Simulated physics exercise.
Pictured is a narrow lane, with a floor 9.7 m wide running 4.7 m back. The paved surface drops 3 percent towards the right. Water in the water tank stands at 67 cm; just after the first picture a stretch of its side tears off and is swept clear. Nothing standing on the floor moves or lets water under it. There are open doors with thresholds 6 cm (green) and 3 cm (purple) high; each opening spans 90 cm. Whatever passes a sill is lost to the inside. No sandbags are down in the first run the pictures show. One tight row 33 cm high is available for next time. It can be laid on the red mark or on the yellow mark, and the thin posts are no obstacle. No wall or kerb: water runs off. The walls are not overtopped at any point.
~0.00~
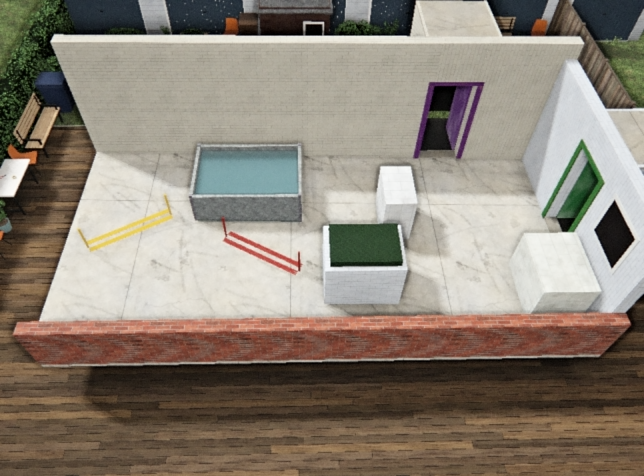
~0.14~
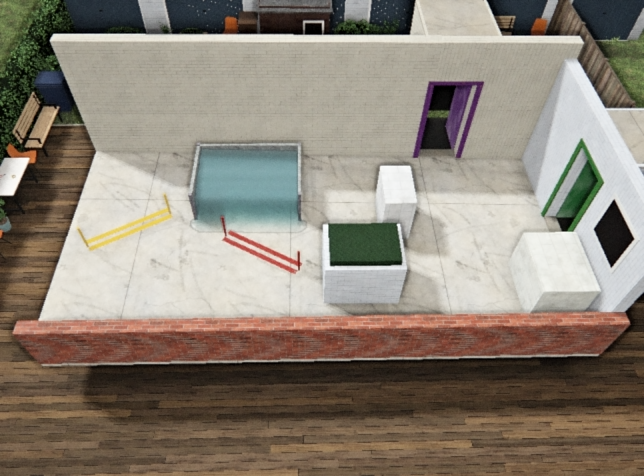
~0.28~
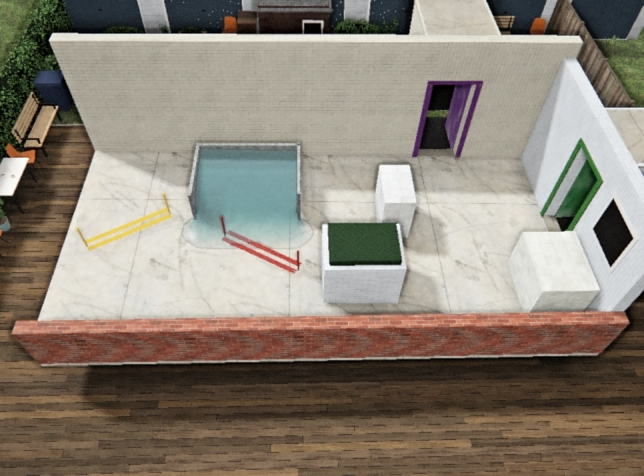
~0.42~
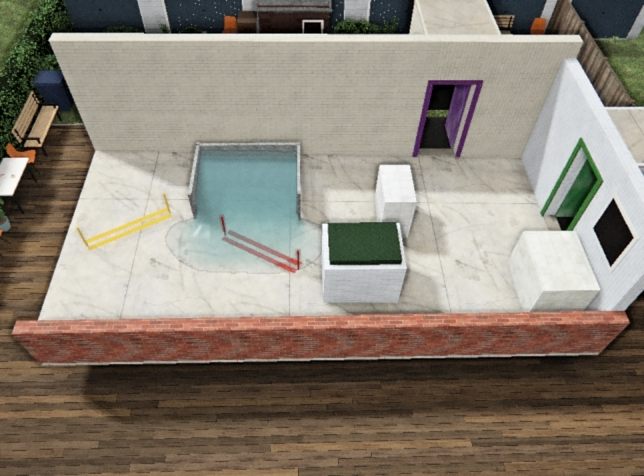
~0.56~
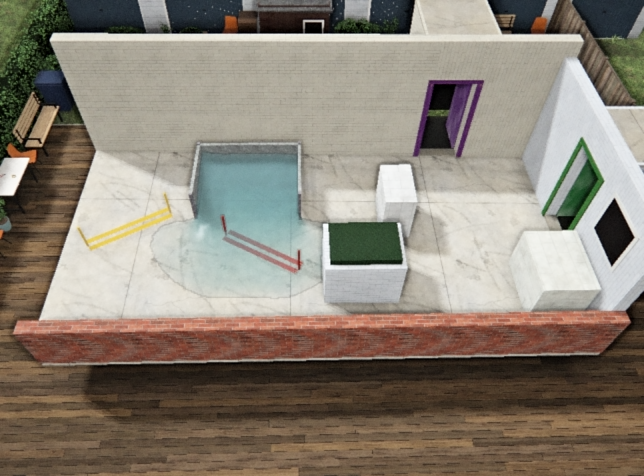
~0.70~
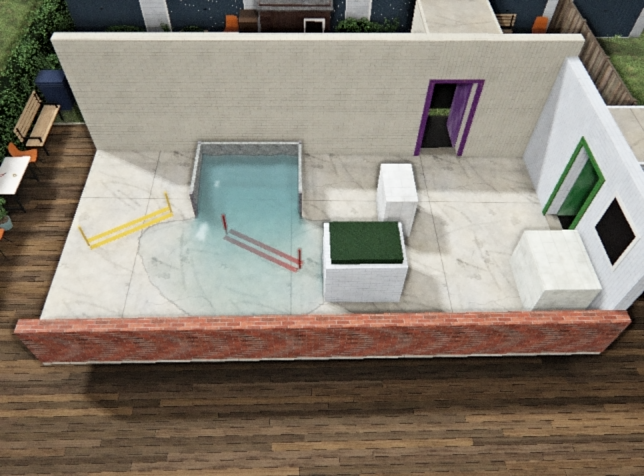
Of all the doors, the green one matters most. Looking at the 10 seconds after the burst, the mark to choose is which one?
Choose the yellow mark.
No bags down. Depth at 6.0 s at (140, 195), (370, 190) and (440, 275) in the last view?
Around 2 cm, 3 cm and 2 cm.
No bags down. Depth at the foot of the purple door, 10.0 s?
About 7.0 cm.
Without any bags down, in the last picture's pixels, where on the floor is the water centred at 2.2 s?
Roughly (259, 273) in the last view.
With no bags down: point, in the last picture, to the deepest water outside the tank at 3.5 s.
Around (585, 334).
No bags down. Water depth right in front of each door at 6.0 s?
Green 3 cm, purple 0 cm.
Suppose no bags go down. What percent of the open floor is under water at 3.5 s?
Something near 45 per cent.
After 1.4 s water covers 25 % of the floor and is deepest (42 cm) near (310, 326) in the run without bags; in at the green door, 0 L with no bags, 0 L with the row on red, 0 L on yellow.
After 2.2 s water covers 35 % of the floor and is deepest (31 cm) near (260, 317) in the run without bags; in at the green door, 0 L with no bags, 0 L with the row on red, 0 L on yellow.
After 3.5 s water covers 45 % of the floor and is deepest (34 cm) near (585, 334) in the run without bags; in at the green door, 0 L with no bags, 45 L with the row on red, 0 L on yellow.
After 6.0 s water covers 75 % of the floor and is deepest (21 cm) near (585, 334) in the run without bags; in at the green door, 4 L with no bags, 74 L with the row on red, 3 L on yellow.
After 10.0 s water covers 75 % of the floor and is deepest (16 cm) near (585, 334) in the run without bags; in at the green door, 8 L with no bags, 104 L with the row on red, 10 L on yellow.
